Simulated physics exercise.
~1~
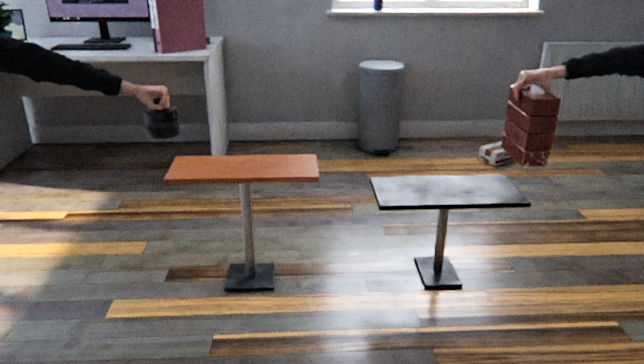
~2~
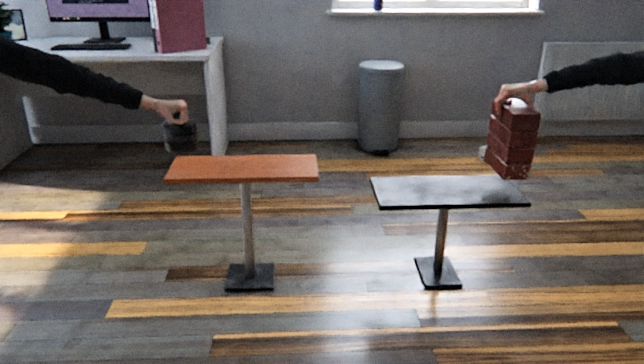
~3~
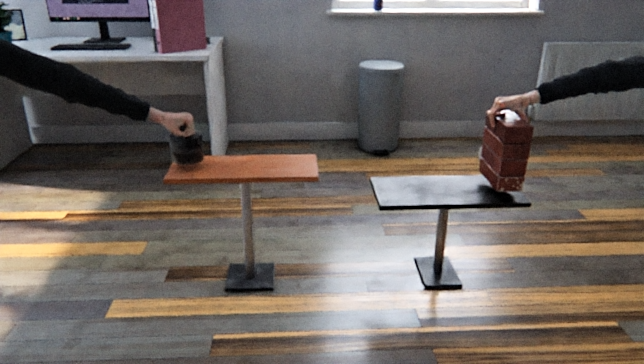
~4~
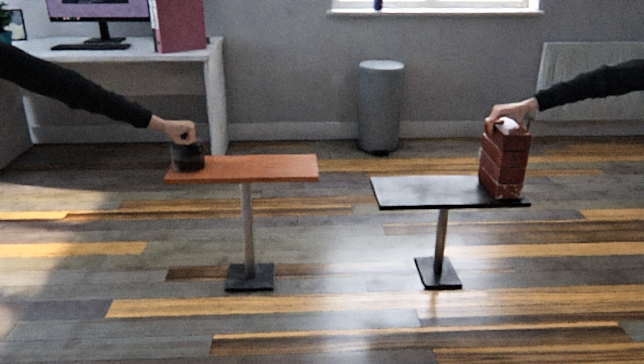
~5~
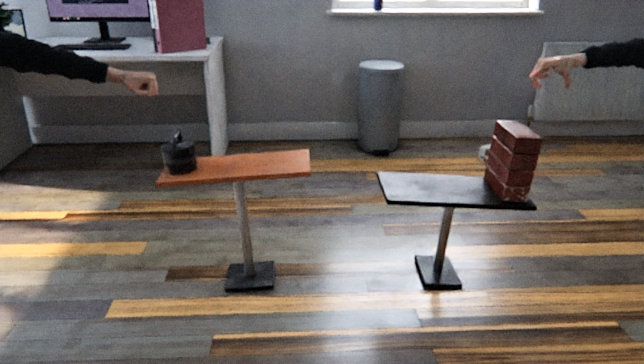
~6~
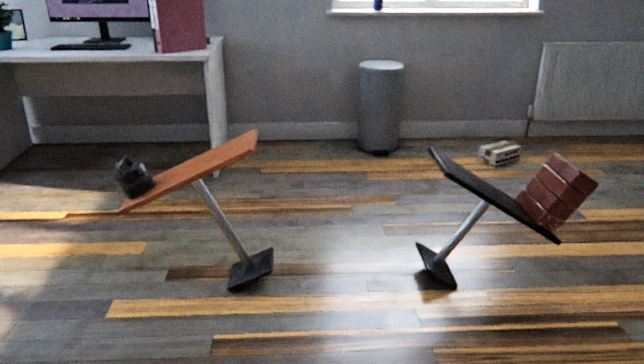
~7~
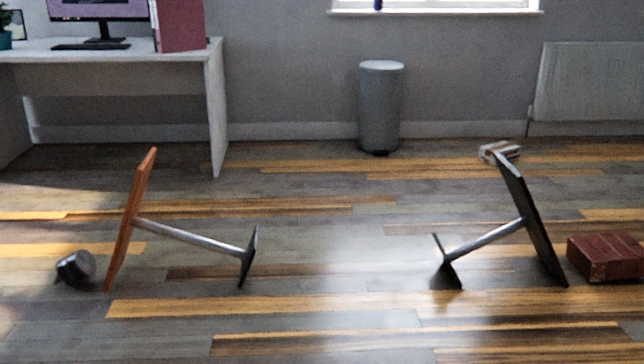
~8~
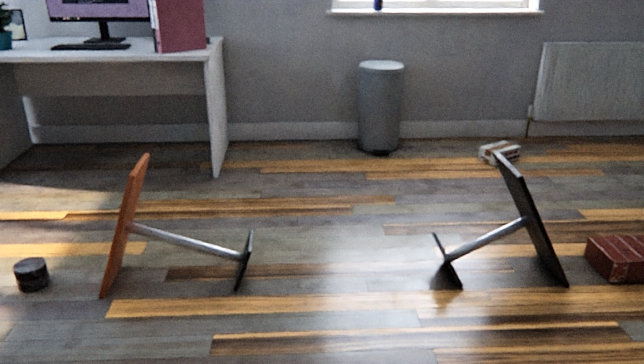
Two small pedestal tables, one with an orange top on the left and one with a black top on the right, stand on a striped wooden floor, seen from a still, slightly raised view of a room with a desk and a grey bin behind. A hand from each side lowers a dark round object onto the orange table's left end and a stack of reddish-brown bricks onto the black table's right end. The hands let go and draw back. Both tables tip outward, and their loads slide off and drop. The tables end toppled on their sides, with the round object and bricks on the floor beyond them.
